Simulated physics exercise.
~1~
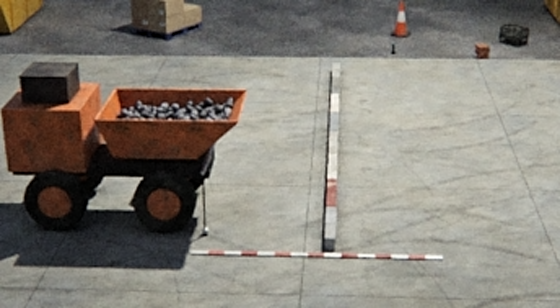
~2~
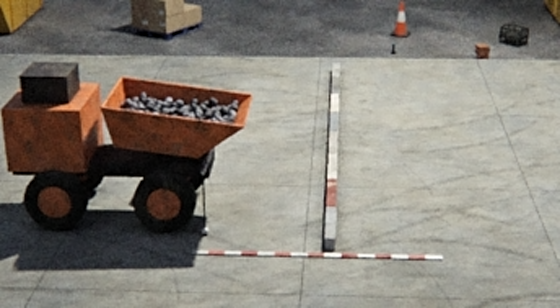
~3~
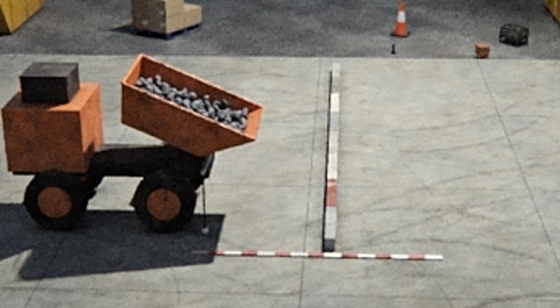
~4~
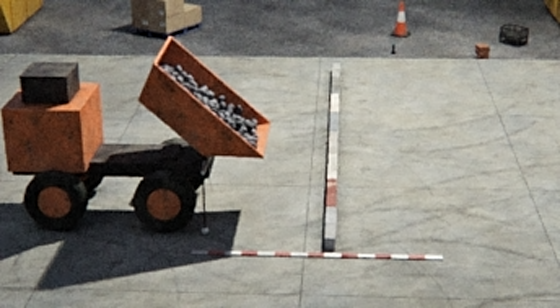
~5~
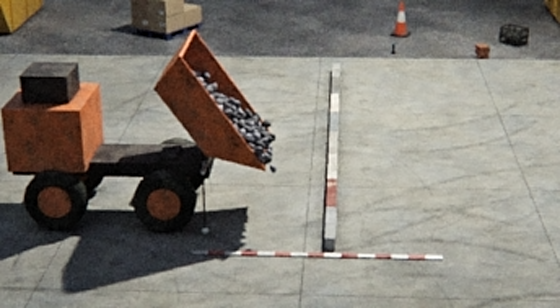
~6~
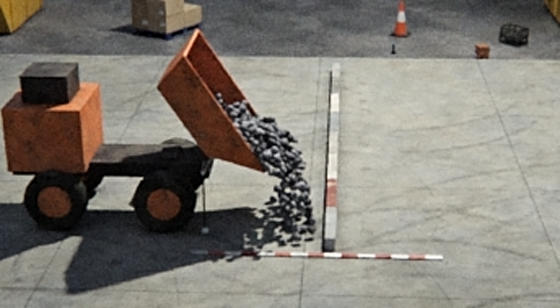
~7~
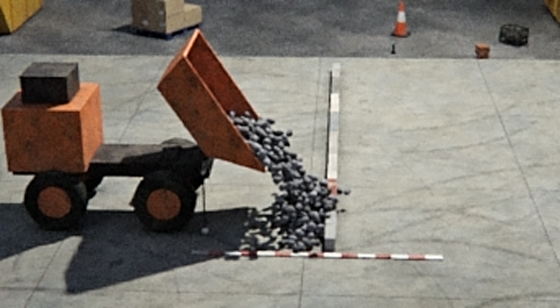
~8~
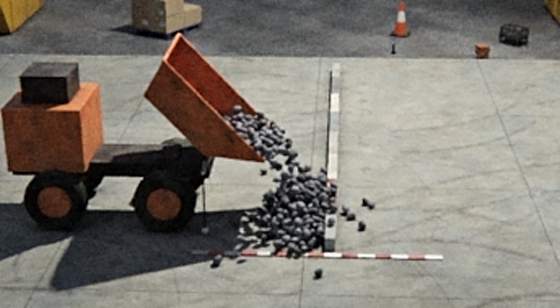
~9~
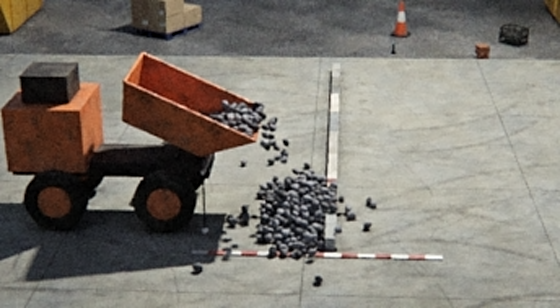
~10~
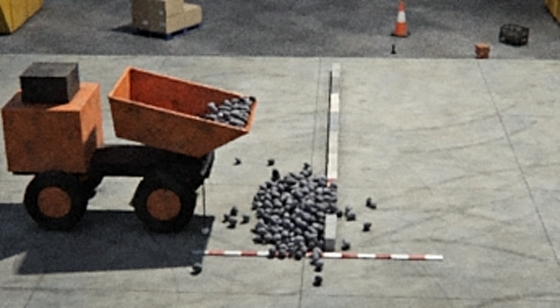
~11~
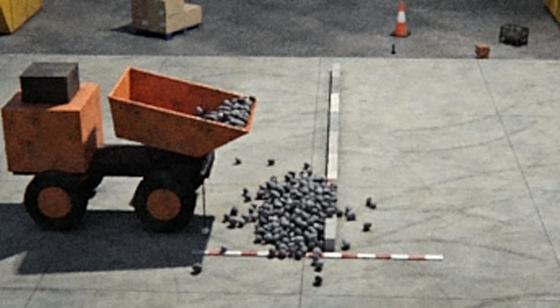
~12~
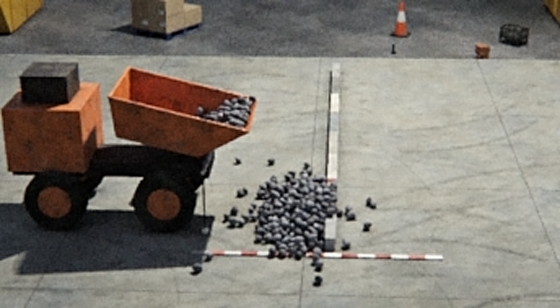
An orange dumper tilted its body up steeply and poured dark stones to the right into a heap against the low kerb, with a few rolling past it, then lowered the body partway and stopped, still holding some stones.
